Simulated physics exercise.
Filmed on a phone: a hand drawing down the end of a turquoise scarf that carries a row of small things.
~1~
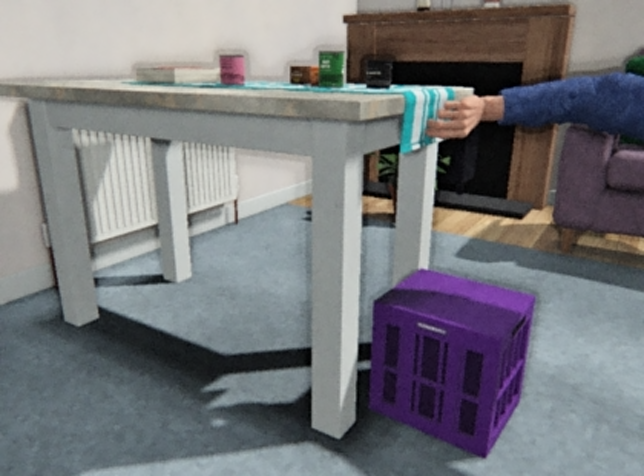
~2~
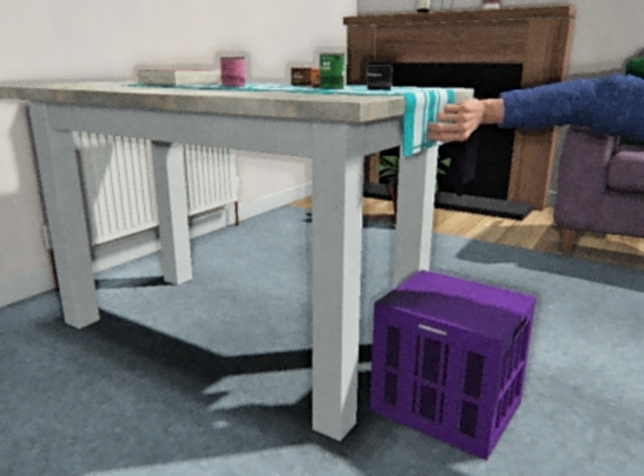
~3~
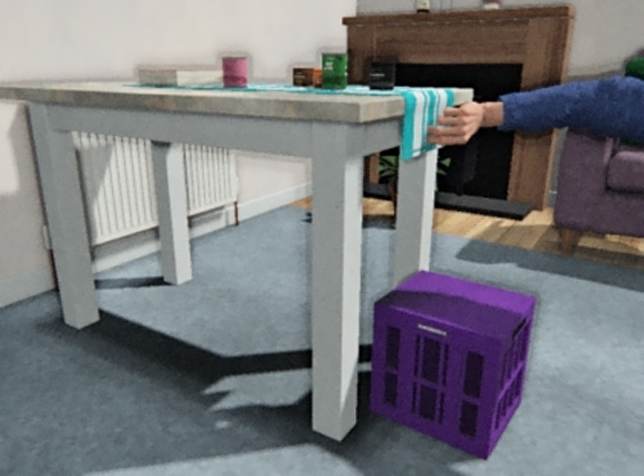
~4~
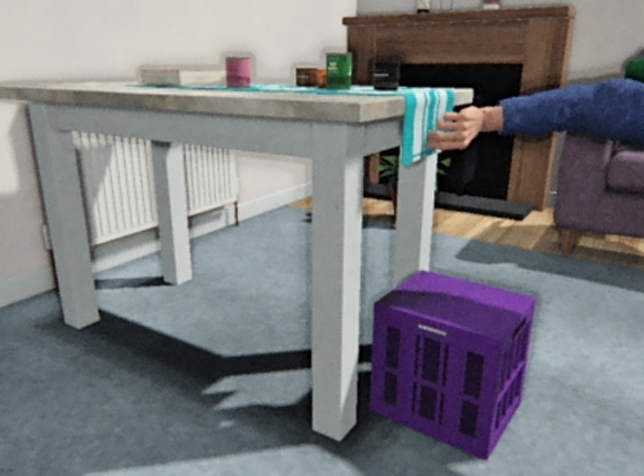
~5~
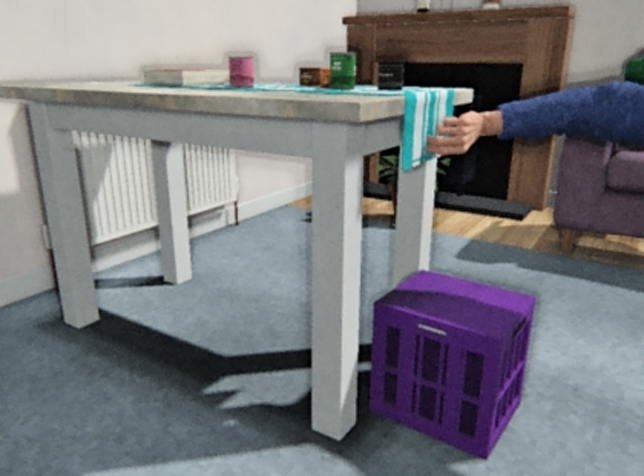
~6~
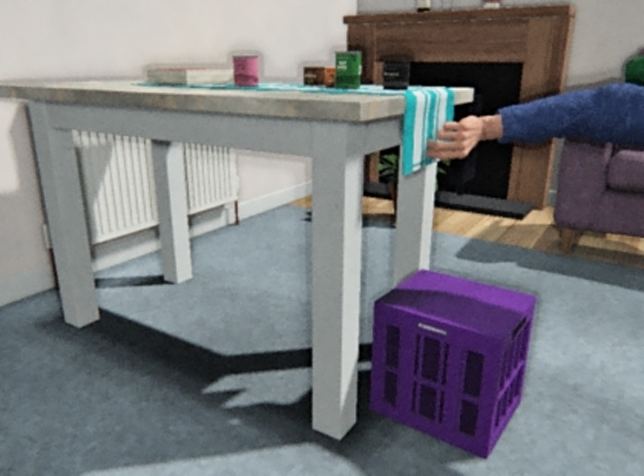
In a living room, a hand at the right slowly drew the hanging end of a turquoise striped cloth downward, and the small cans and pots on the table shifted slightly right with it.
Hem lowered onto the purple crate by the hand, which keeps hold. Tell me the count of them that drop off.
The count is three.
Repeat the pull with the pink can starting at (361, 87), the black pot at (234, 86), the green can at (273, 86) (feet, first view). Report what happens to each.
Outcome: Pink can is gone, black pot is still in place, green can is still in place.
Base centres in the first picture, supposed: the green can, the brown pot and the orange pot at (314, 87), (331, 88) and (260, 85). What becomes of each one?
First the green can: It ends off the top. Next the brown pot: It ends off the top. Last the orange pot: It is still up there.
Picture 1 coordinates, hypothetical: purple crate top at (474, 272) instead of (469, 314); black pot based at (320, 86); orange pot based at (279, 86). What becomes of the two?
The black pot stays aboard; the orange pot stays aboard.
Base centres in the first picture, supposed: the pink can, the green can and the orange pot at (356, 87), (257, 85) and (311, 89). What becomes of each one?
The pink can ends up off, the green can stays put, the orange pot ends up off.
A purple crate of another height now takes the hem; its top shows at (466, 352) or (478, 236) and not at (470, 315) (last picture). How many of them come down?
4 and 1.
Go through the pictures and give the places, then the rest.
Hem (401, 153); black pot (379, 60); green can (331, 51); orange pot (322, 67); brown pot (301, 66); pink can (232, 55); top of the crate (469, 314), in the first frame.
Hem (404, 156); black pot (380, 62), in the second frame.
Hem (401, 159); green can (334, 53), in the third frame.
Hem (401, 165); orange pot (328, 69); top of the crate (470, 316), in the fourth frame.
Hem (402, 169); brown pot (310, 68), in the fifth frame.
Hem (403, 175); black pot (397, 61); green can (348, 52); orange pot (336, 68); brown pot (314, 67); pink can (245, 56), in the sixth frame.
A little later, hem near (426, 215); black pot gone.
Next, hem near (425, 259); black pot and green can gone.
Later still, hem on the crate; black pot, green can and orange pot gone.
When it is over, hem on the crate; black pot, green can and orange pot gone. The answer is three.
